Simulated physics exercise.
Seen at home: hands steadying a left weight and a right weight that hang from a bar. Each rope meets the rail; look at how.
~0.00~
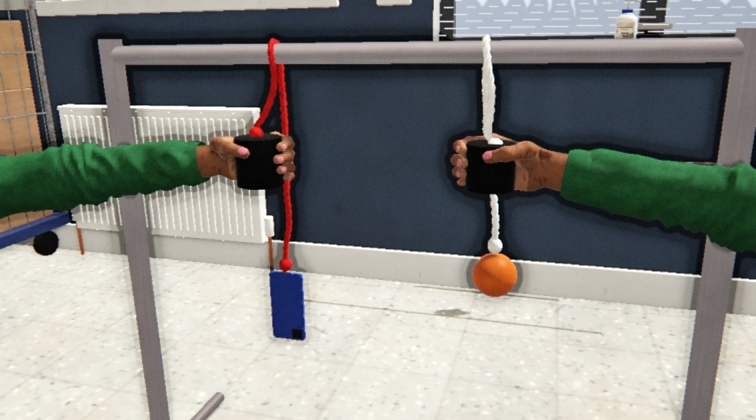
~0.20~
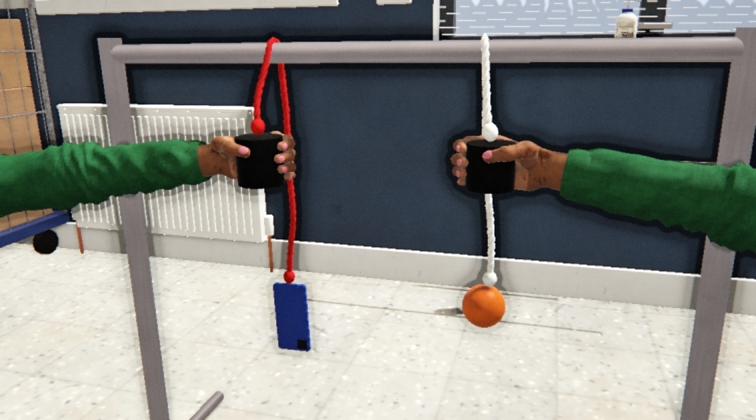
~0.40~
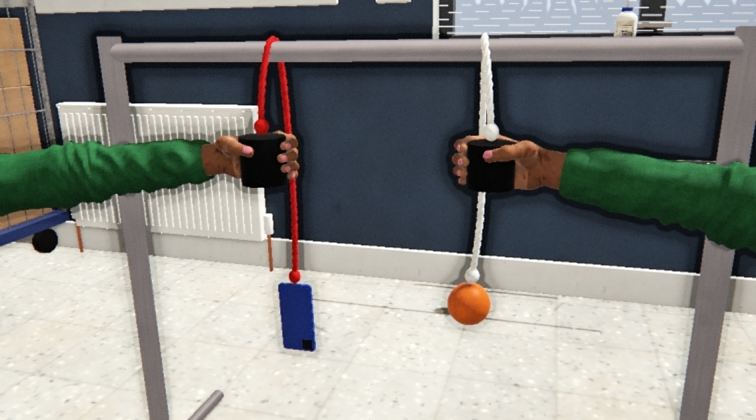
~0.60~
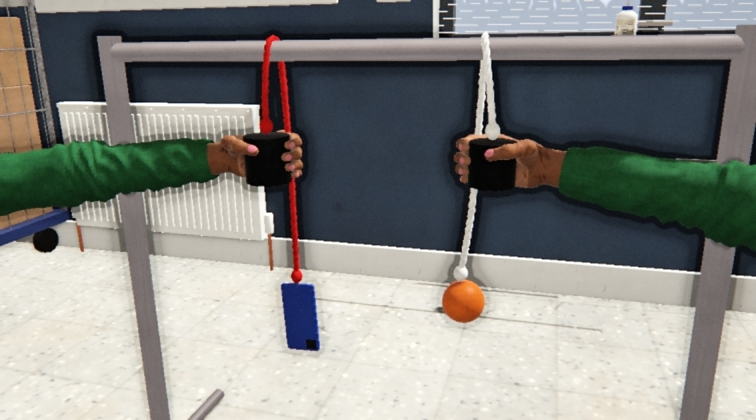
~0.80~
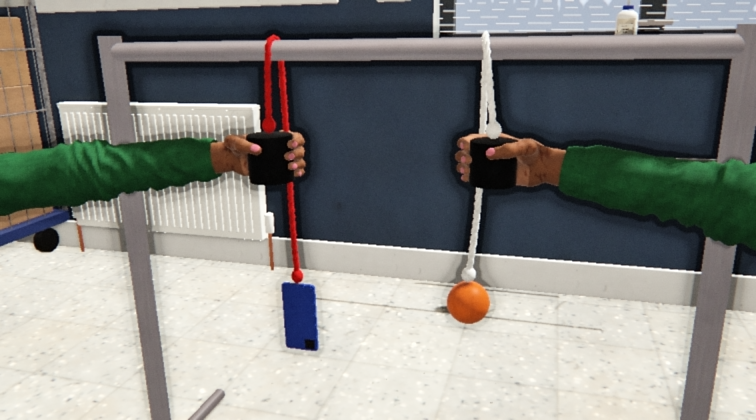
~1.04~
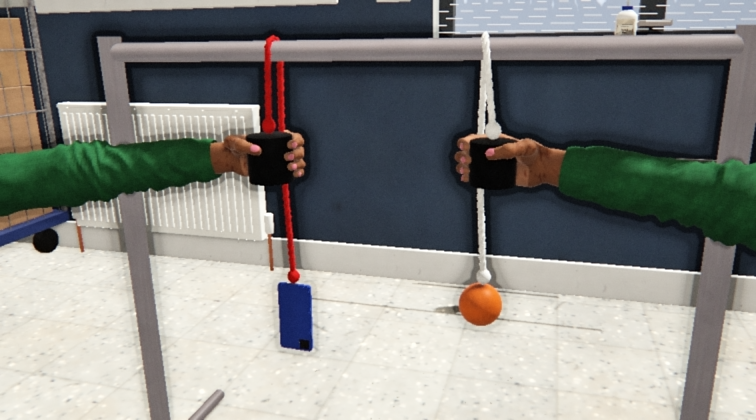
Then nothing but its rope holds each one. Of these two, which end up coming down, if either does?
In the end left weight: Down; right weight: Down.
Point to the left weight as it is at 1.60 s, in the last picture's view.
By that time you would find it at (291, 379).
Around 1.34 s, left weight dropping near (277, 217); right weight dropping near (486, 262).
Around 1.60 s, left weight dropping near (291, 380); right weight on the floor.
Around 1.86 s, left weight on the floor; right weight on the floor.
Finally, left weight on the floor; right weight on the floor. The left weight drops and the right weight pulls its rope through.
